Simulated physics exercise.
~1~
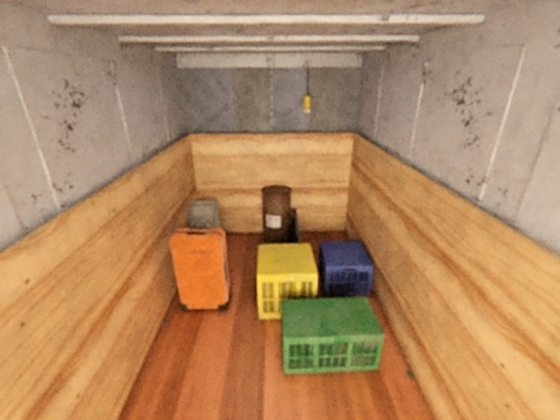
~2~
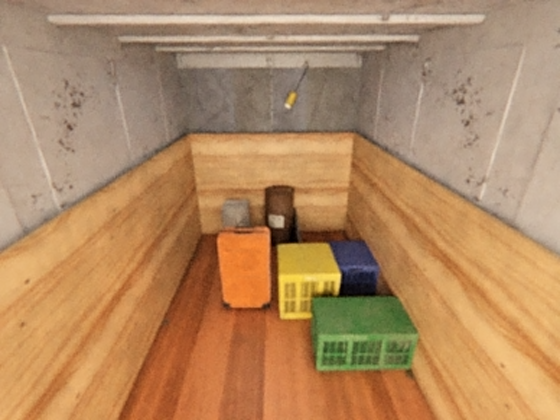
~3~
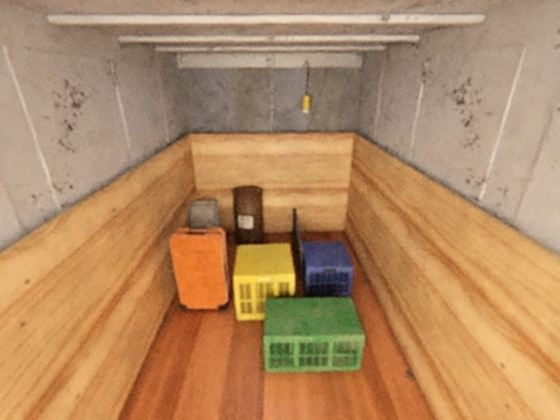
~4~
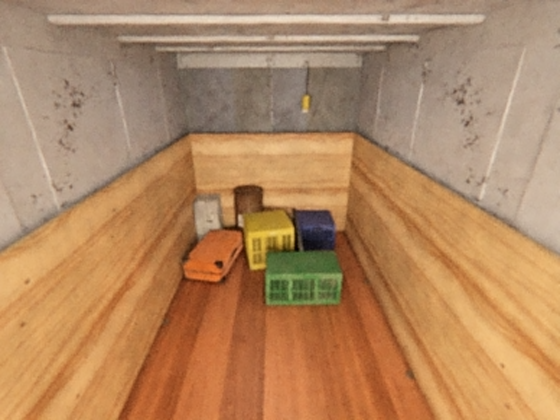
In a wood-lined van bay, crates, a box, a drum and an orange case sliding right, left, then forwards, the case toppling.
